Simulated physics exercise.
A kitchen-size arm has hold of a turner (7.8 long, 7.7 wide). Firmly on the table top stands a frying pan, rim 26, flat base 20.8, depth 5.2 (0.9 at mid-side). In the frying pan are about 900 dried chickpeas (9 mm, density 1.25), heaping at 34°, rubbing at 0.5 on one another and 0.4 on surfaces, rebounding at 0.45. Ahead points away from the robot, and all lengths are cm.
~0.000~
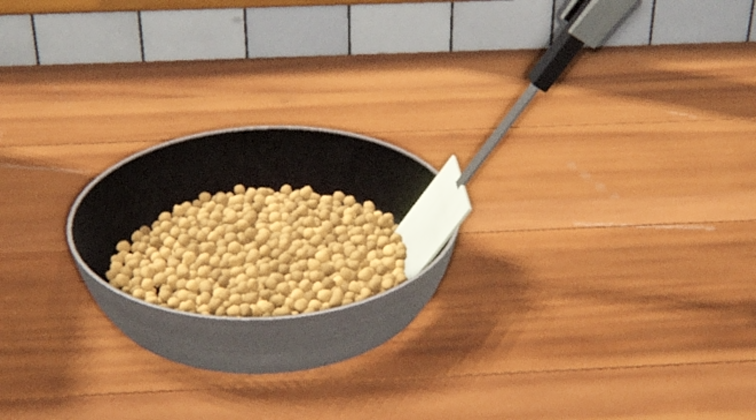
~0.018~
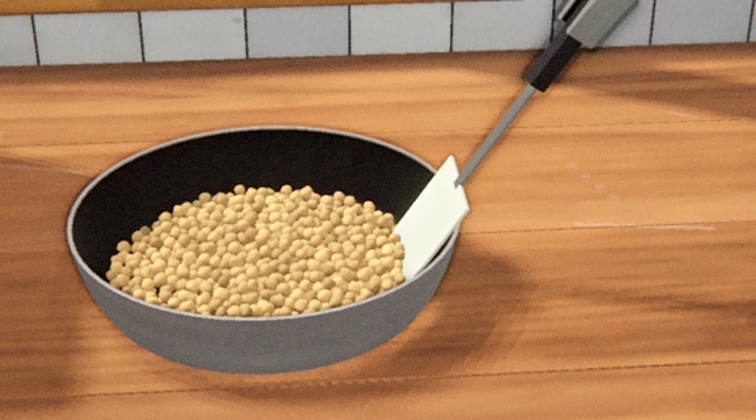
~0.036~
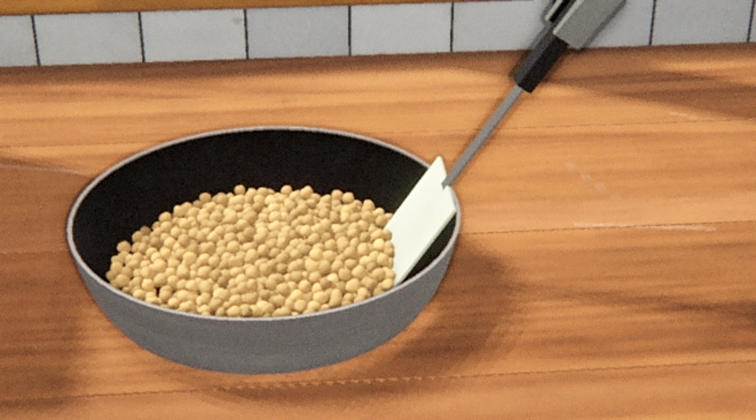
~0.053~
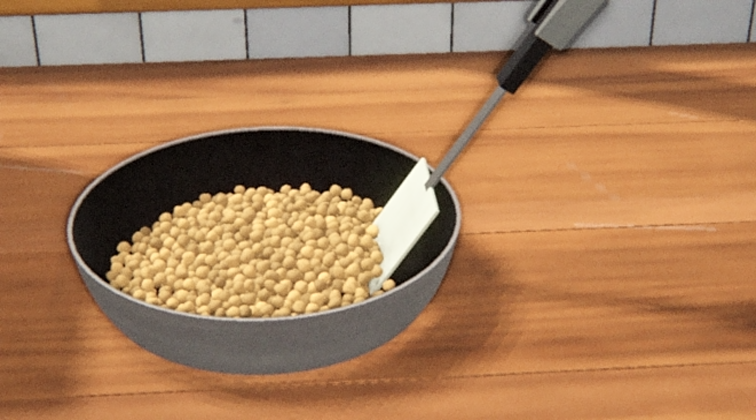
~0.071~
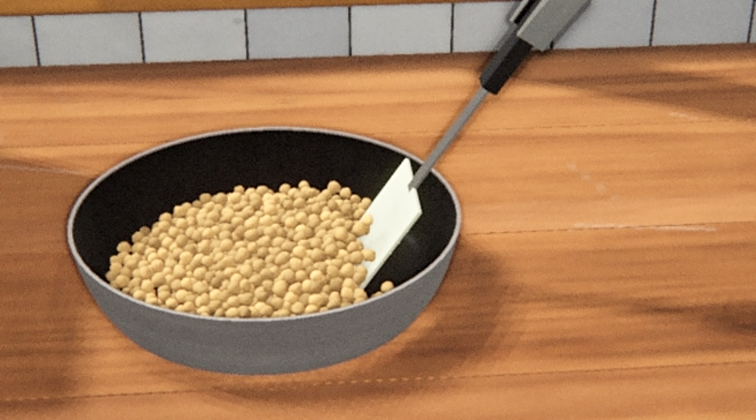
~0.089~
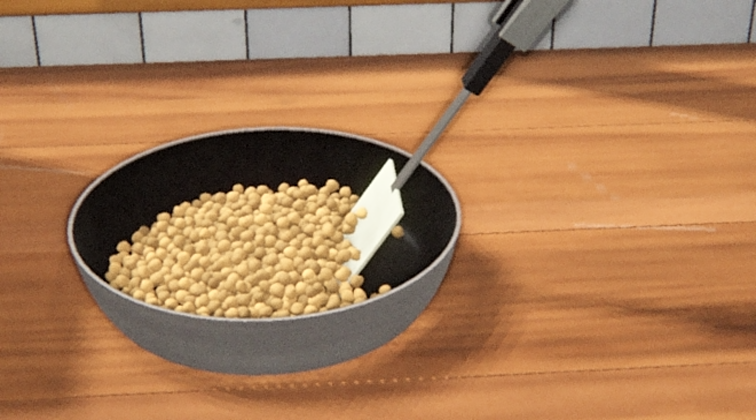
A pale, flat-bladed turner with a black and grey handle starts still at the right side of a pan, then slides left, pushing into the heap of tan chickpeas. The dark-lined grey frying pan sits motionless on a wooden table top before white tiles, seen from slightly above by a steady camera. The nearest chickpeas bunch up leftward, while a few slip behind the blade onto the bared dark base.
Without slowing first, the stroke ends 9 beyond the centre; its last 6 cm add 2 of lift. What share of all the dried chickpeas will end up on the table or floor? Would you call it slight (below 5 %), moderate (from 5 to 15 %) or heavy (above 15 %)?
I would call it slight.
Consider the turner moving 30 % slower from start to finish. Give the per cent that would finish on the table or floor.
0 %.
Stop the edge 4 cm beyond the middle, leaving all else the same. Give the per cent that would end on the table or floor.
It would come to roughly 0 percent.
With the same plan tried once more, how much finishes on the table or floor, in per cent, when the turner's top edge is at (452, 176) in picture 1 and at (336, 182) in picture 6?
15 %.
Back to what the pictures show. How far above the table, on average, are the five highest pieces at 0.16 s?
They are around 5 cm up.
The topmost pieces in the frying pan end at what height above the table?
Height at the end: Around 6.0 cm.
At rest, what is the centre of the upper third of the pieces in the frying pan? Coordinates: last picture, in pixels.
The middle lies somewhere around (131, 249).
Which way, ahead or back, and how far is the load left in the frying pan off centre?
The kept load is shifted forward by about 4.0 cm.
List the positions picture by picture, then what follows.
The first frame shows turner top edge at (462, 182), sloping 56°; upper third of the load around (275, 253), from x 110 to 410, top at y 190; 900 in the frying pan.
The second frame shows turner top edge at (460, 182), sloping 56°; upper third of the load around (276, 253), from x 110 to 410, top at y 190.
The third frame shows turner top edge at (447, 183), sloping 56°; upper third of the load around (284, 251), from x 115 to 410, top at y 190.
The fourth frame shows turner top edge at (431, 184), sloping 56°; upper third of the load around (285, 249), from x 115 to 410, top at y 190.
The fifth frame shows turner top edge at (414, 185), sloping 56°; upper third of the load around (281, 249), from x 110 to 410, top at y 185.
The sixth frame shows turner top edge at (397, 185), sloping 56°; upper third of the load around (277, 248), from x 110 to 410, top at y 185; 900 in the frying pan.
After 0.16 s, sloping 56°, highest piece 6 above the table; 900 in the frying pan.
After 0.24 s, sloping 56°, highest piece 5 above the table; 900 in the frying pan.
After 0.47 s, sloping 56°, highest piece 6 above the table; 873 in the frying pan, 25 on the table or floor, 2 on the blade or in flight.
After 1.52 s, sloping 56°, highest piece 6 above the table; 873 in the frying pan, 27 on the table or floor.
At rest, 873 in the frying pan, 27 on the table or floor. That is 3 % on the table or floor.
